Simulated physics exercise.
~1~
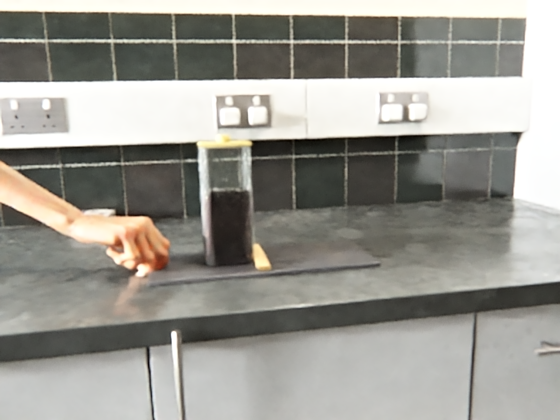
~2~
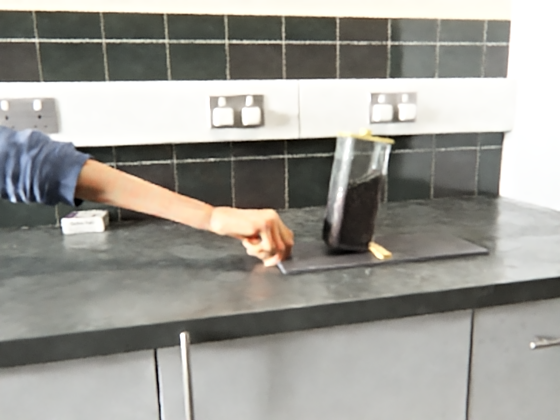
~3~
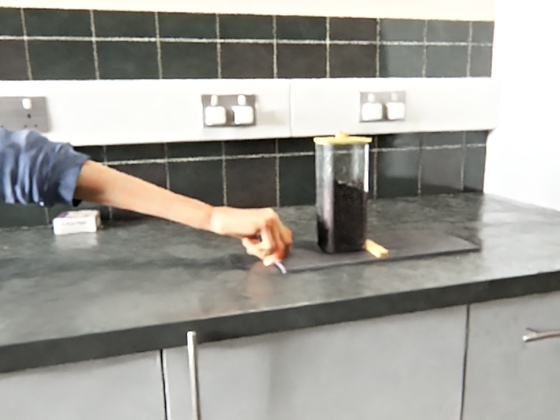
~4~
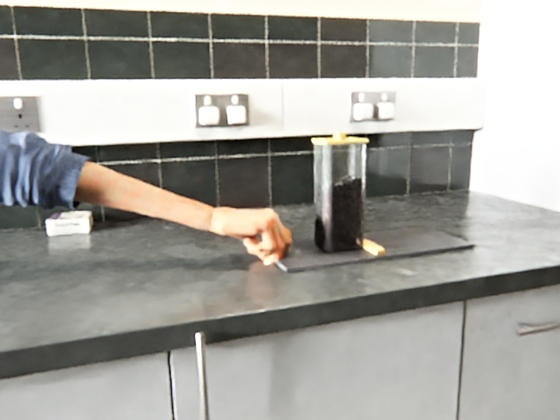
A tall clear container with a yellow lid, partly filled with something dark, rode on a thin board that a hand slid to the right along a kitchen counter. It tipped to the right, then settled back and stood upright.
